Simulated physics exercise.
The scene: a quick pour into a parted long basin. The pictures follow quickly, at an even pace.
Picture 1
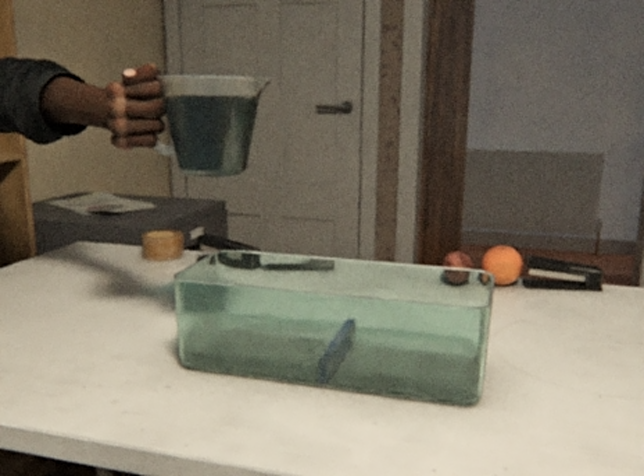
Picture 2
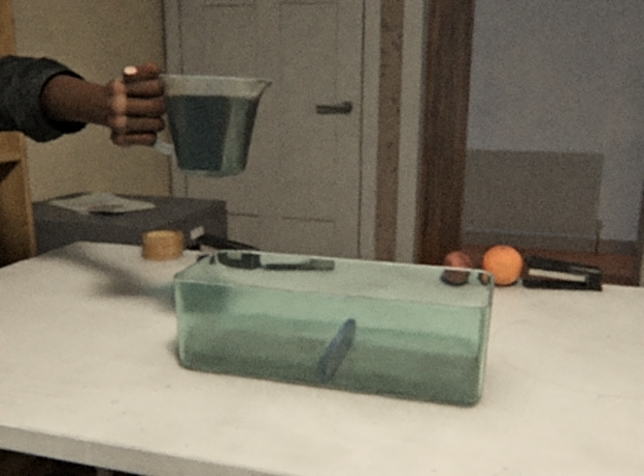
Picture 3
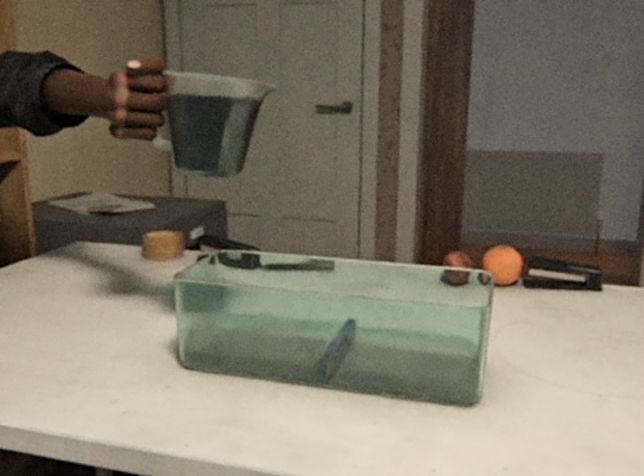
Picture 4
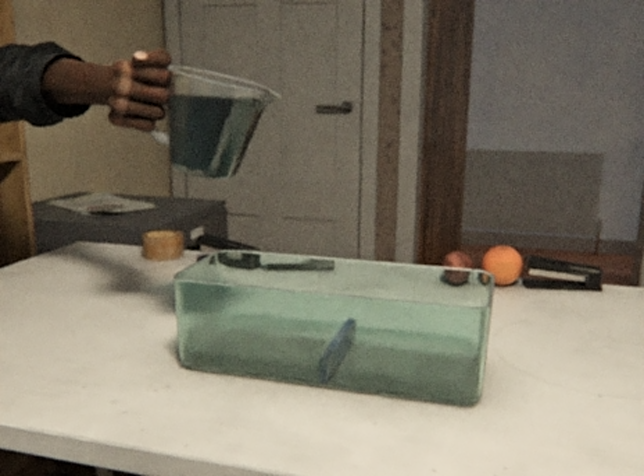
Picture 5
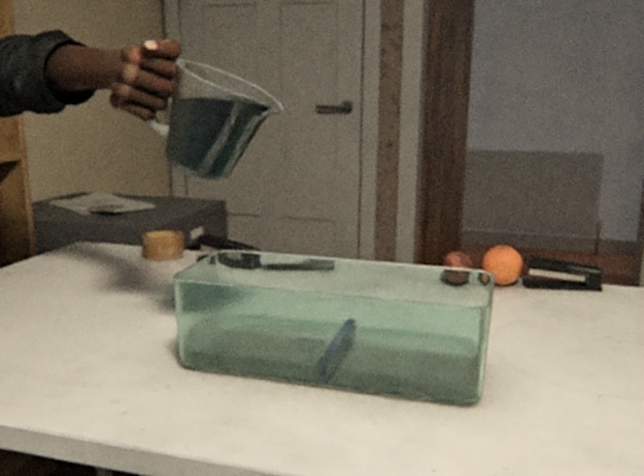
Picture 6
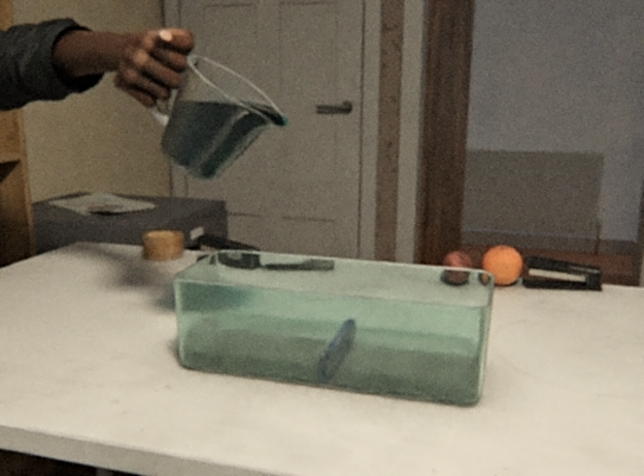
A hand tilting a clear jug of dark liquid steadily to the right above a long glass basin on a pale table.
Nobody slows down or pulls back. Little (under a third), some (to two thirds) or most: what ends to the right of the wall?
In the end under a third is right of the wall.
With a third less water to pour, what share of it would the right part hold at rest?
Some 10 per cent.
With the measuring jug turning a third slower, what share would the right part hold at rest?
Close to 25 per cent.
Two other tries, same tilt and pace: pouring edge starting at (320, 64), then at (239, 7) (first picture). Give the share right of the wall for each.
Roughly 75 per cent, and 15 per cent.
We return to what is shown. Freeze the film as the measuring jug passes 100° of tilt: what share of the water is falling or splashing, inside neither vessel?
Near 35 %.
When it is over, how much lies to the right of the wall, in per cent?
Close to 20 per cent.
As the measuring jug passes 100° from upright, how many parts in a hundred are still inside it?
Near 35 %.
A moment on, the measuring jug is tipped right over and 37 per cent is still to pour, 20 is left of the wall and 9 right of it.
Next, the measuring jug is tipped right over and 1 per cent is still to pour, 75 is left of the wall and 14 right of it.
Then the measuring jug is tipped right over and 0 per cent is still to pour, 74 is left of the wall and 19 right of it.
Later the measuring jug is tipped right over and 0 per cent is still to pour, 73 is left of the wall and 20 right of it.
At rest 73 per cent lies left of the wall, 20 right of it and 7 outside.
